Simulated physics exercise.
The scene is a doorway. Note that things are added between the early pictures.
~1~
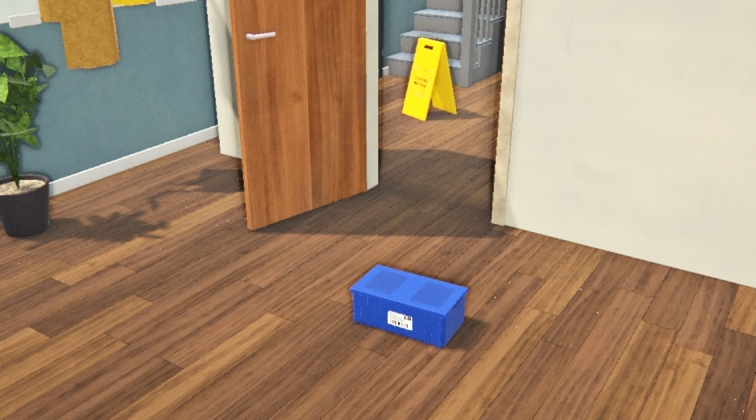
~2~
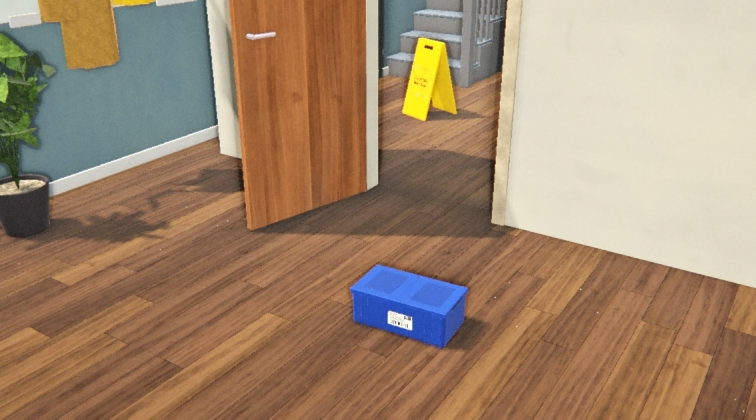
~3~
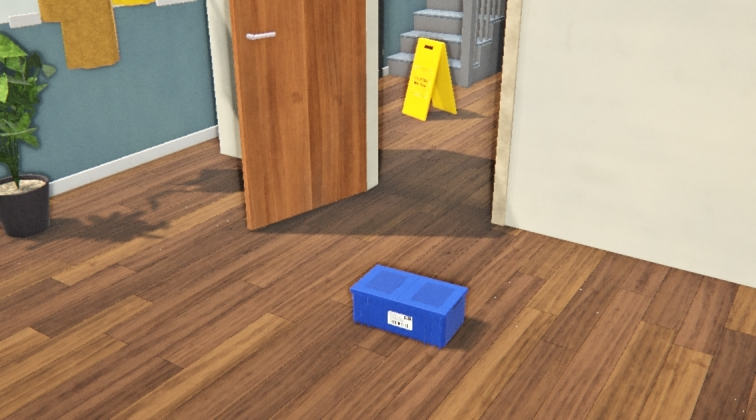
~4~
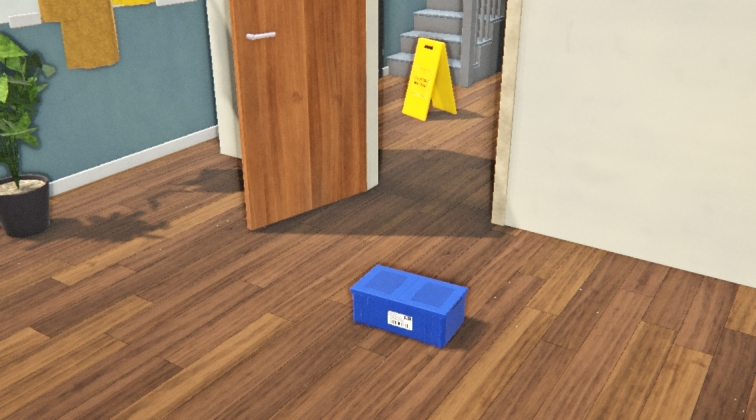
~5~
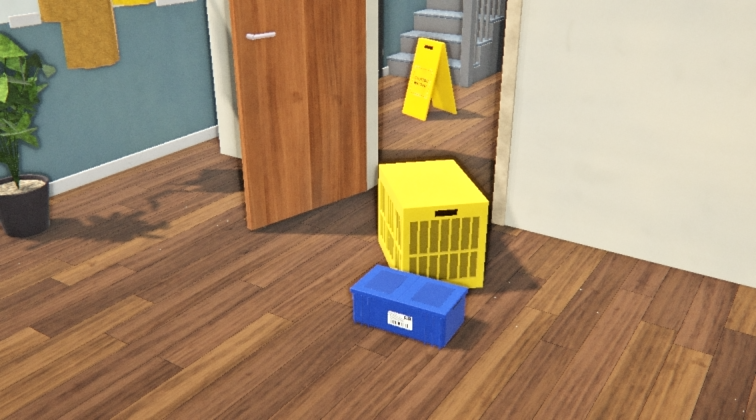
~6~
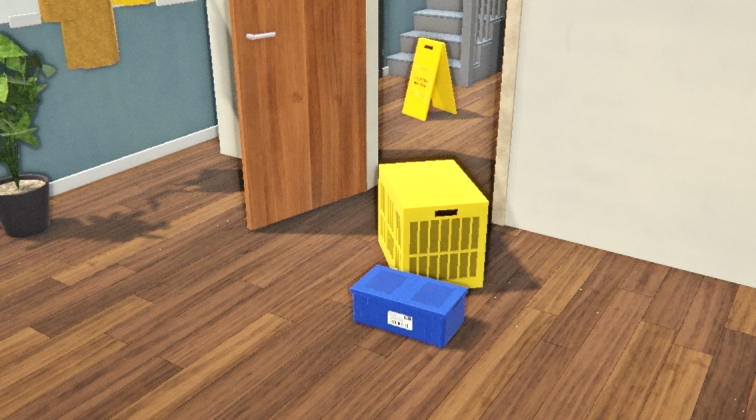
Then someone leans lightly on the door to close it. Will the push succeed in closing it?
No, the door gets stuck open.
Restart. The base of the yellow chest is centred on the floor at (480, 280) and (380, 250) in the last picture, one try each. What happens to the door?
It ends up closed first and gets caught second.
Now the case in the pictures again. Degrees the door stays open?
About 50°.
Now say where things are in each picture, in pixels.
Door wide open and still; blue tote (409, 305), in the first picture.
Door wide open and still; blue tote (409, 305), in the second picture.
Door wide open and still; blue tote (409, 305), in the third picture.
Door wide open and still; blue tote (409, 305), in the fourth picture.
Door wide open and still; blue tote (409, 305), in the fifth picture.
Door wide open and still; yellow chest (429, 224); blue tote (409, 305), in the sixth picture.
Then, 0.50 s on from there, open by 93°.
Then, 0.80 s on from there, open by 78°.
Then, 1.00 s on from there, open by 67°.
Then, 1.20 s on from there, open by 54°.
In the end, open by 50°; both unmoved. At the end, from the last picture's camera, yellow chest near (431, 224).
